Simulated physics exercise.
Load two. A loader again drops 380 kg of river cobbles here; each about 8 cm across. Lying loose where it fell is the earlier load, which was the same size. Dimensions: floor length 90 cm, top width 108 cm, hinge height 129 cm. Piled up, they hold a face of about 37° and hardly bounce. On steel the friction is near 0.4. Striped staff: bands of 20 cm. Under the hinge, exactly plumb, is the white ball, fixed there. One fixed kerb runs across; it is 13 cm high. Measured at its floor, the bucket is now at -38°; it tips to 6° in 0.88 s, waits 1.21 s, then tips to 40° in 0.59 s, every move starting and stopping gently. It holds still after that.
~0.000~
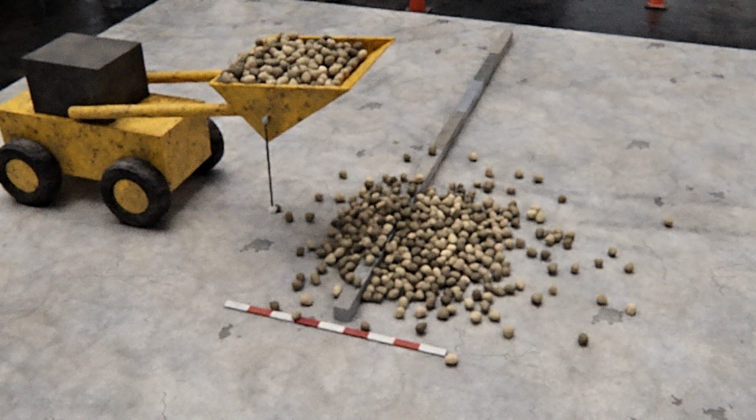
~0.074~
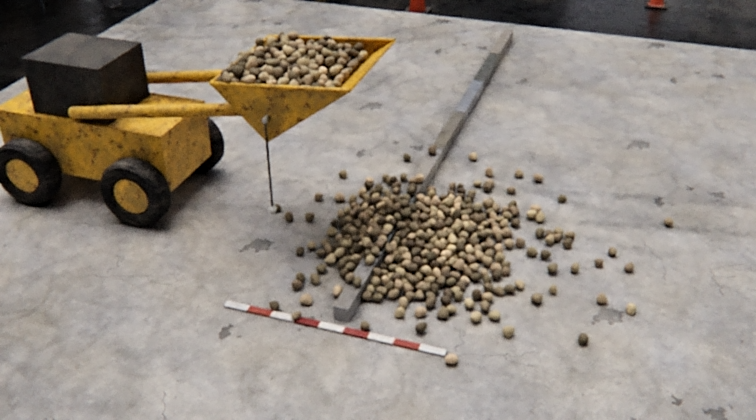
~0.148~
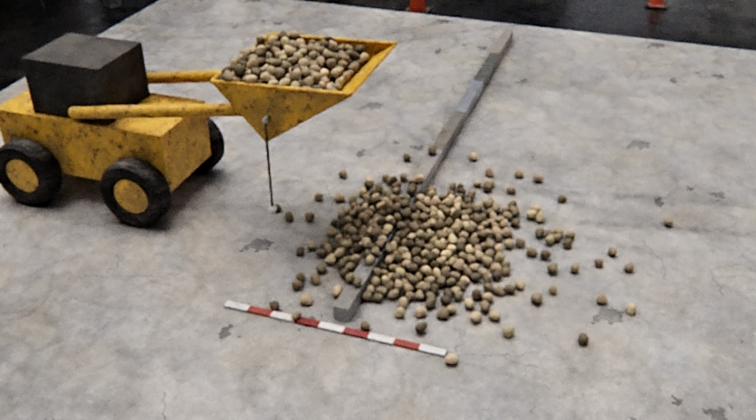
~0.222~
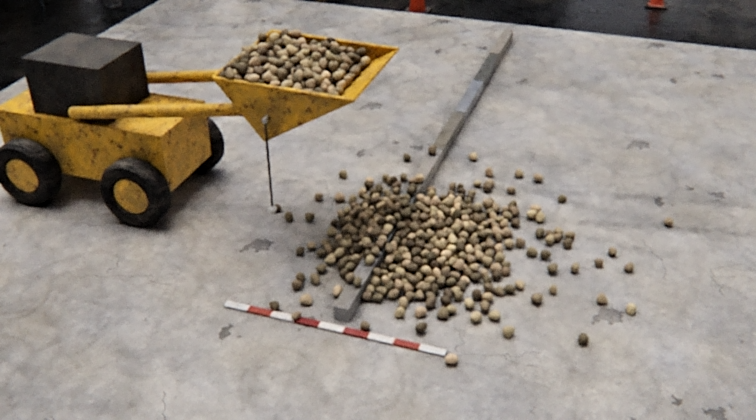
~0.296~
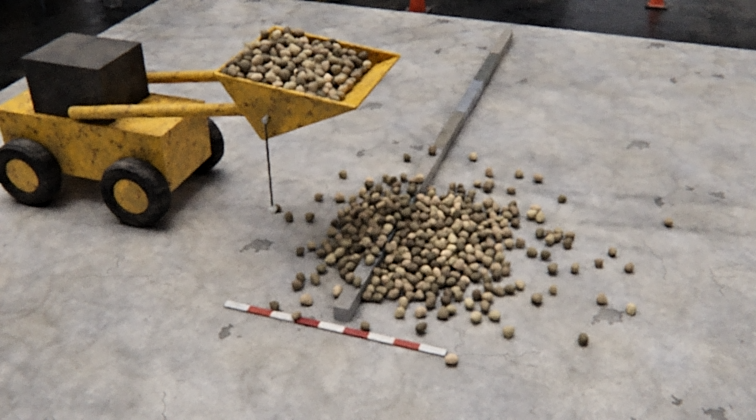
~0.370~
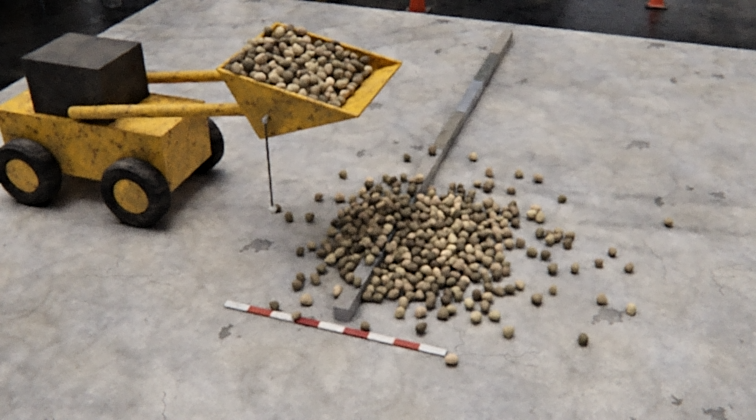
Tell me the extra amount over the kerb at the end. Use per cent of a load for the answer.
53 per cent.
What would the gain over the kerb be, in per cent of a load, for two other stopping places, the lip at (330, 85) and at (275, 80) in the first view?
Case one about 30 %, case two about 0 %.
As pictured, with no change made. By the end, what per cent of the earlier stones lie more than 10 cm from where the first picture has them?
5 %.
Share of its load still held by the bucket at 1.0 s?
Some 100 %, roughly, is held.
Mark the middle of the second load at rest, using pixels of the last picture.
Centre: Approx. (400, 226).
After 0.7 s the floor is at -1°; in per cent of one load, 100 in the bucket, 31 on this side of the kerb, 69 over the kerb; the foremost stones are at (613, 275).
After 1.0 s the floor is at 6°; in per cent of one load, 100 in the bucket, 31 on this side of the kerb, 69 over the kerb; the foremost stones are at (613, 275).
After 3.1 s the floor is at 40°; in per cent of one load, 10 in the bucket, 91 on this side of the kerb, 99 over the kerb; the foremost stones are at (613, 275).
After 5.7 s the floor is at 40°; in per cent of one load, 0 in the bucket, 78 on this side of the kerb, 122 over the kerb; the foremost stones are at (615, 274). Net gain over the kerb, 53.
